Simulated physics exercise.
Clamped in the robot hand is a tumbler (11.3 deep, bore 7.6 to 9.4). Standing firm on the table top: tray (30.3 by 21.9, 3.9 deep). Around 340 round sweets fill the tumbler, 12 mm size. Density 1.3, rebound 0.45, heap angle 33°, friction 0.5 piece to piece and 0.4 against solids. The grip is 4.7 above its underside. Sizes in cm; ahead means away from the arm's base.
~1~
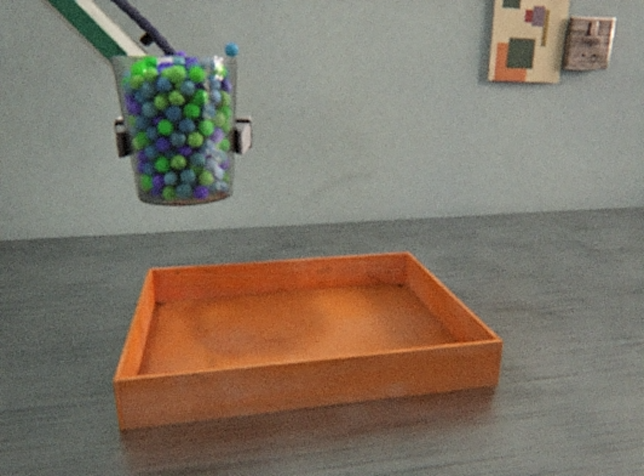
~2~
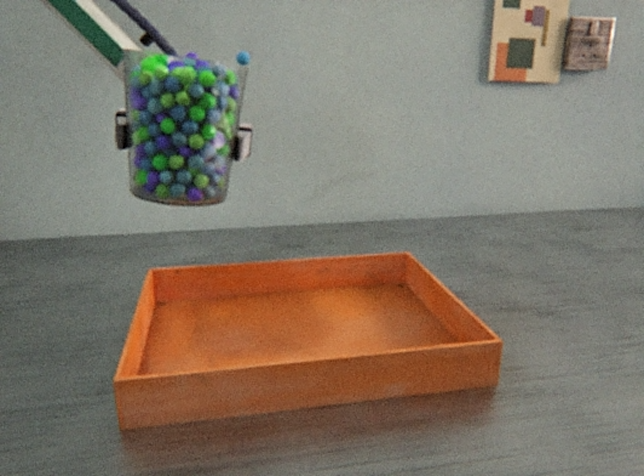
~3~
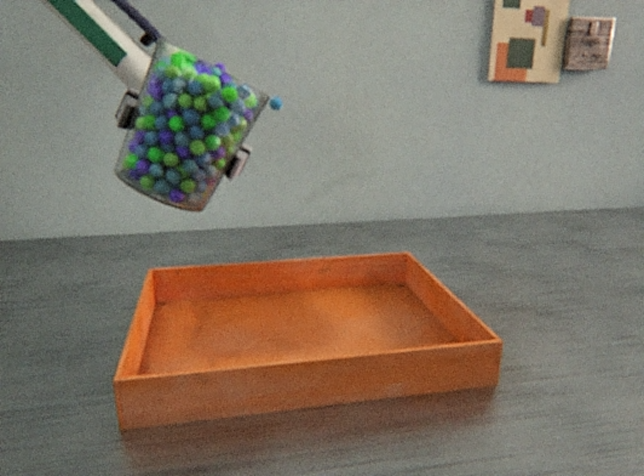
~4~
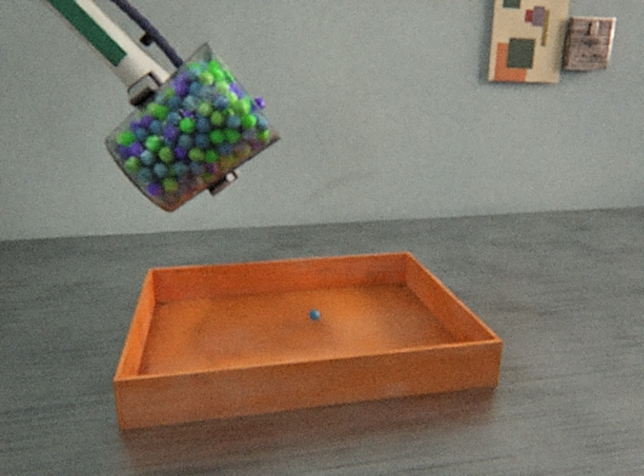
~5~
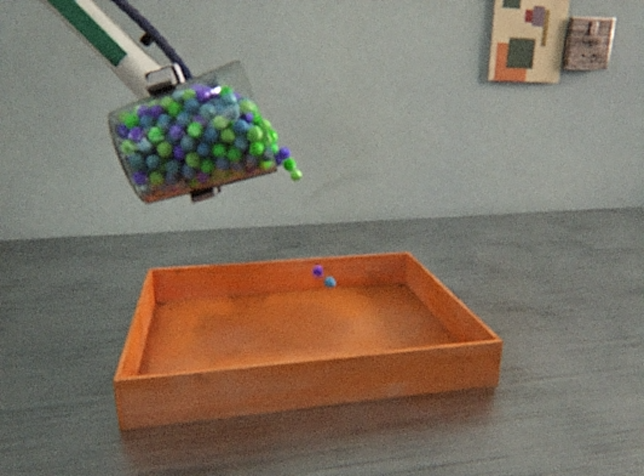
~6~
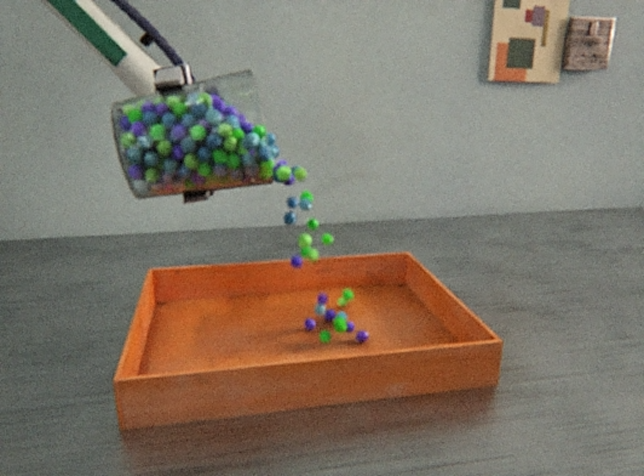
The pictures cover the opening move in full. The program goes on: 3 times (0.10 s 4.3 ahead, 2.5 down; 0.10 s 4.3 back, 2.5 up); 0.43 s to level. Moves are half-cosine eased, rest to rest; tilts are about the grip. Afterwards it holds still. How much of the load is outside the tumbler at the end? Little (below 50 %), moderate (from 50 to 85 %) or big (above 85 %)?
A moderate share, from 50 to 85 %, ends outside the tumbler.
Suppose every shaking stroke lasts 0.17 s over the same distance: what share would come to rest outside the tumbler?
Then about 55 per cent.
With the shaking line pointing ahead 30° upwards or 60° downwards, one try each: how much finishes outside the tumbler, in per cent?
About 100 and 50 per cent.
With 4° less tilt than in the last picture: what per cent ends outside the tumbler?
About 60 per cent.
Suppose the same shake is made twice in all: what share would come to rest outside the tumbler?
In that case some 60 per cent.
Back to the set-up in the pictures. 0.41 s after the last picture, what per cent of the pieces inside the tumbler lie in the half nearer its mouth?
About 60 per cent.
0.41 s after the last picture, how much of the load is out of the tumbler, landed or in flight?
Near 50 per cent so far.
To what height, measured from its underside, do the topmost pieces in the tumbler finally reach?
Roughly 7.0 cm.
Then, 0.41 s after the last picture, tilted 81° forward, highest piece 22 above the table; 174 in the tumbler, 140 in the tray, 26 in flight or on a rim.
Then, 0.82 s after the last picture, tilted 38° forward, highest piece 23 above the table; 211 in the tray, 122 in the tumbler, 4 on the table or floor, 3 in flight or on a rim.
Then, 1.23 s after the last picture, level, highest piece 22 above the table; 215 in the tray, 121 in the tumbler, 4 on the table or floor.
Then, 2.28 s after the last picture, level, highest piece 22 above the table; 215 in the tray, 121 in the tumbler, 4 on the table or floor.
Final count, 215 in the tray, 121 in the tumbler, 4 on the table or floor. That is 64 % outside the tumbler.
